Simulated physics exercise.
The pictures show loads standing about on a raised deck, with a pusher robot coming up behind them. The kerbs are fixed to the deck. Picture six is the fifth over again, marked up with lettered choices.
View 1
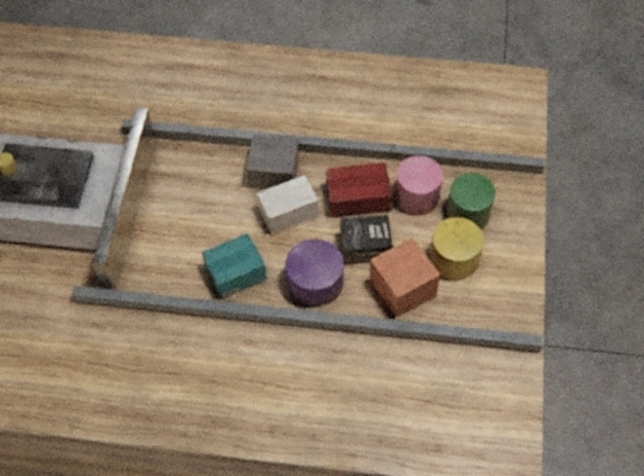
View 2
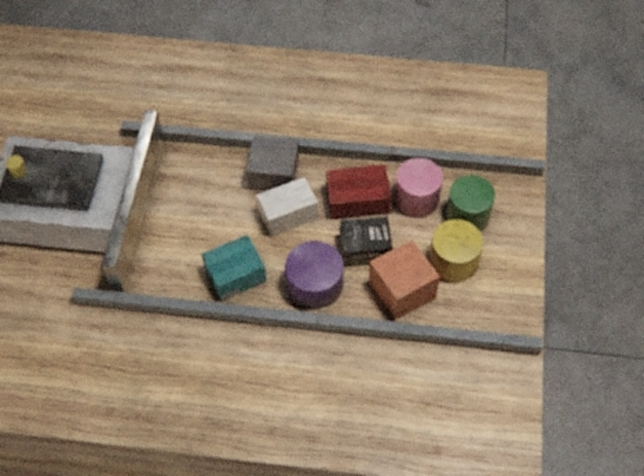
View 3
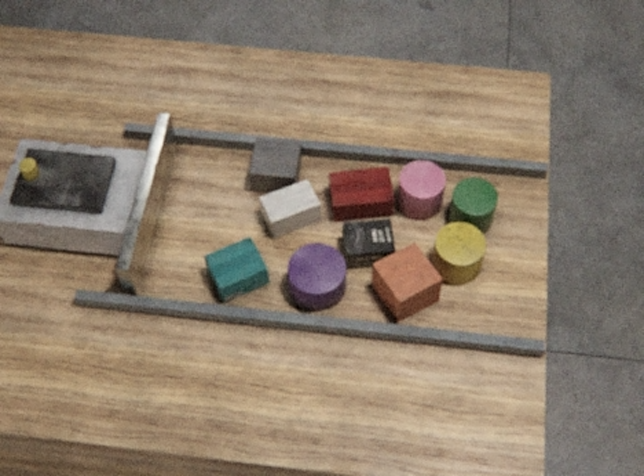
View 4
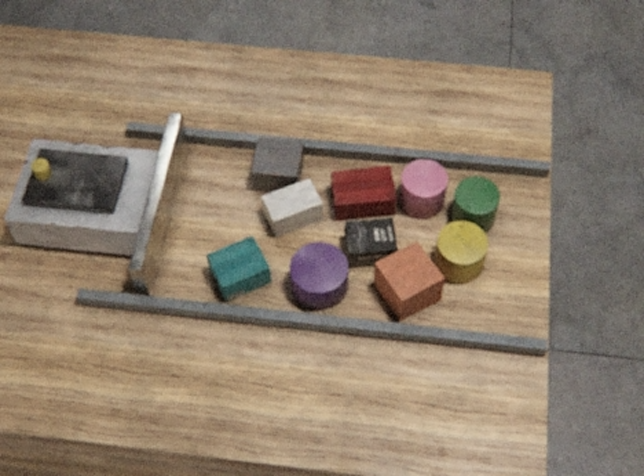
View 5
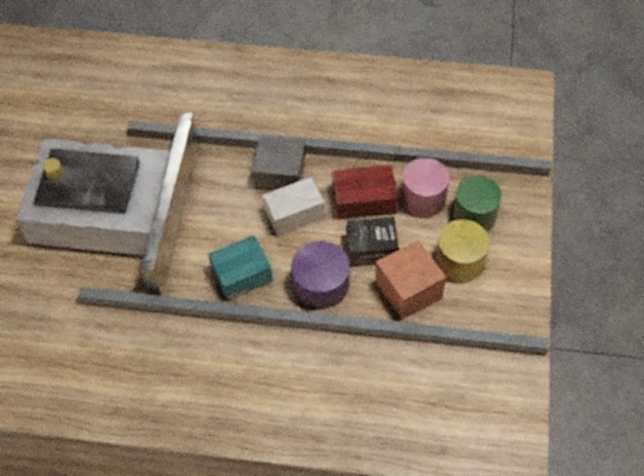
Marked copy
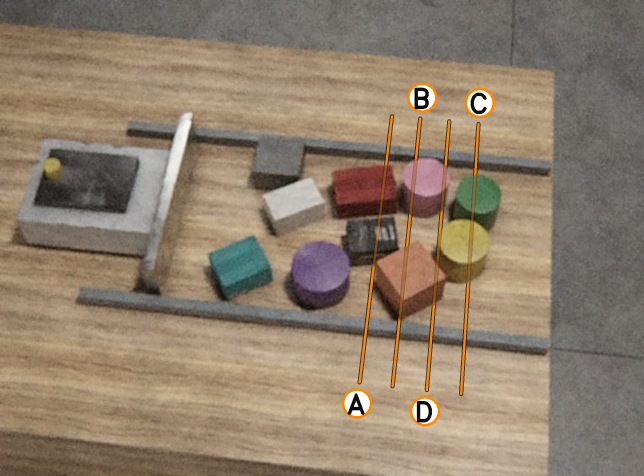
A pusher robot with a wide blade slides slowly rightward along a wooden deck between two grey rails, drawing nearer to a cluster of colourful boxes, crates and canisters, which stay standing in place with the blade still short of them.
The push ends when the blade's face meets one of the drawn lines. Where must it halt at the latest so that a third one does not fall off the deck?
Up to line B.
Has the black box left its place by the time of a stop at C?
By then, yes.
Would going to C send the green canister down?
By then, yes.
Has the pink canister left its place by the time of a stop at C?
Yes.
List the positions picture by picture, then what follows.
Red box (358, 190); orange crate (404, 278); purple canister (314, 273), in the first frame.
Robot (57, 177); yellow canister (456, 251), in the second frame.
Robot (71, 180); white crate (291, 209), in the third frame.
Robot (83, 180); turquoise box (240, 269), in the fourth frame.
Robot (94, 180); grey crate (280, 165); red box (364, 192); orange crate (410, 280), in the fifth frame.
On the marked copy, A at (377, 239); B at (408, 242); C at (471, 248); D at (439, 245).
Following B. Soon after the start, robot (178, 189); turquoise box (275, 285); grey crate (295, 167).
Later, robot (265, 197); green canister (517, 205); yellow canister (500, 242).
In the end, robot (328, 203); green canister over the edge; yellow canister over the edge; two fallen.
As for the rest, A is within the limit but short; C drops four; D drops three.
